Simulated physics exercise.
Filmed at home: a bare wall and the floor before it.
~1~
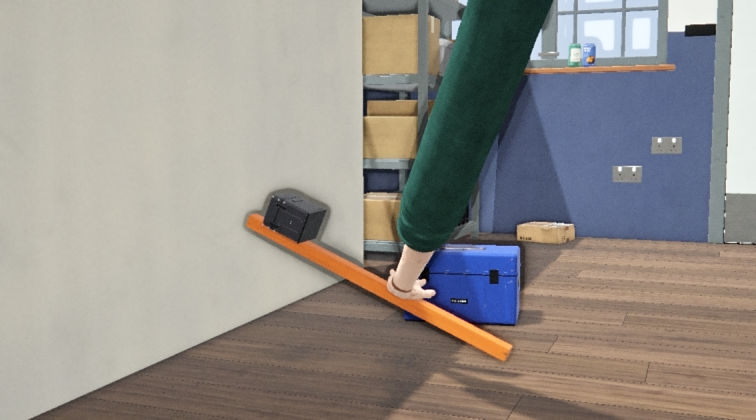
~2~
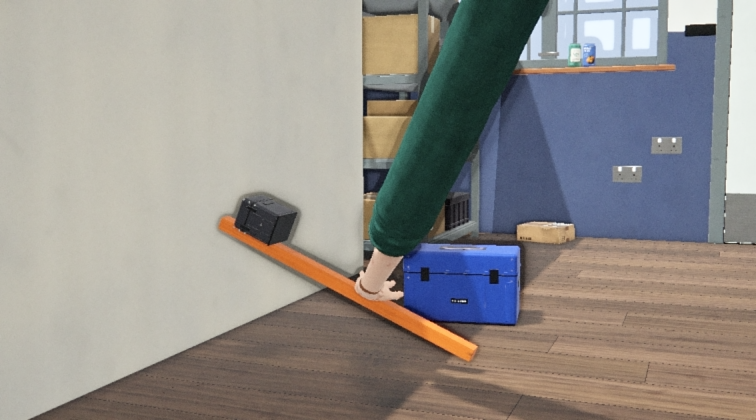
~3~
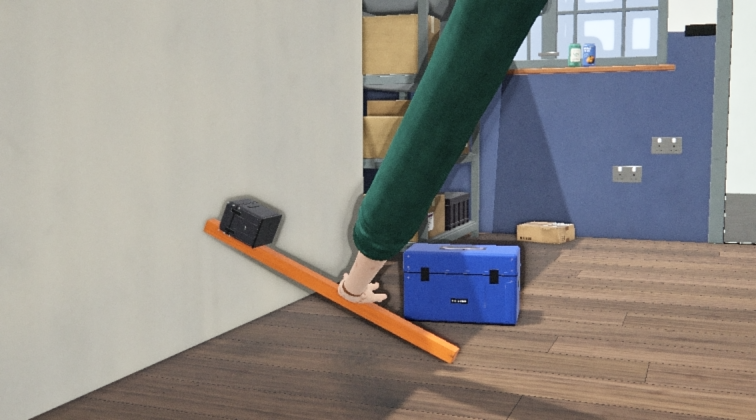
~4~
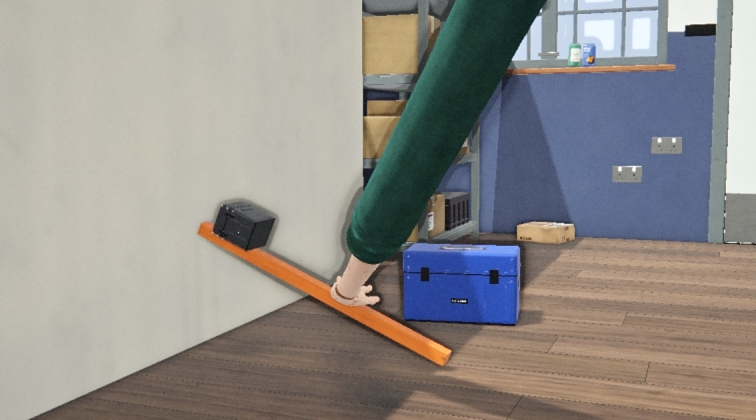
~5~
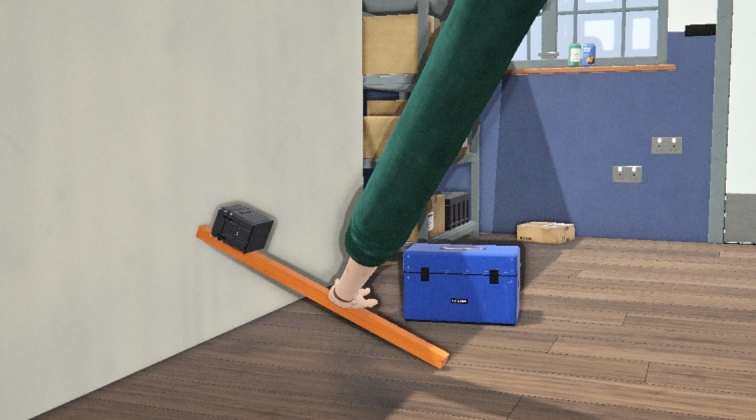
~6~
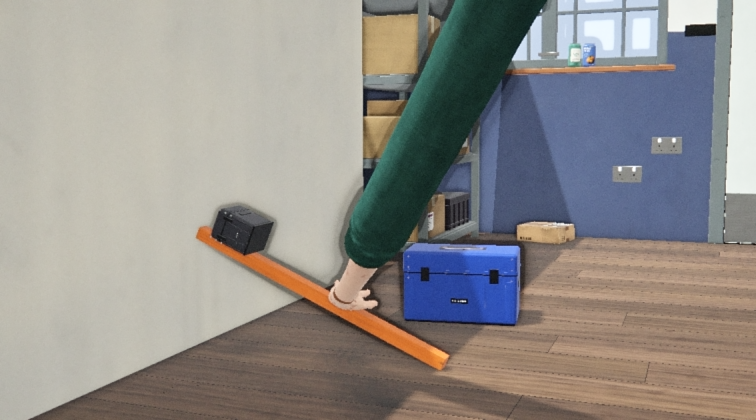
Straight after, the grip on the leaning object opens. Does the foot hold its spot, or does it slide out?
The foot slides out.
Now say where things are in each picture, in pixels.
On its way; orange pole (373, 283); blue toolbox (463, 283), in the first frame.
On its way; orange pole (342, 285); blue toolbox (463, 283), in the second frame.
On its way; orange pole (325, 287); blue toolbox (463, 283), in the third frame.
On its way; orange pole (318, 290); blue toolbox (463, 283), in the fourth frame.
Leant on the wall, still held; orange pole (317, 293); blue toolbox (463, 283), in the fifth frame.
Leant on the wall, still held; orange pole (316, 294); blue toolbox (463, 283), in the sixth frame.
Then, 0.30 s after the last picture, orange pole 17° lower than it was left near (328, 336).
Then, 0.40 s after the last picture, orange pole 22° lower than it was left near (332, 342).
Then, 0.60 s after the last picture, orange pole 23° lower than it was left near (335, 351).
At rest, moved from the start, orange pole; blue toolbox in place. Seen from the same camera at the end, orange pole near (335, 351). The pole slides down.
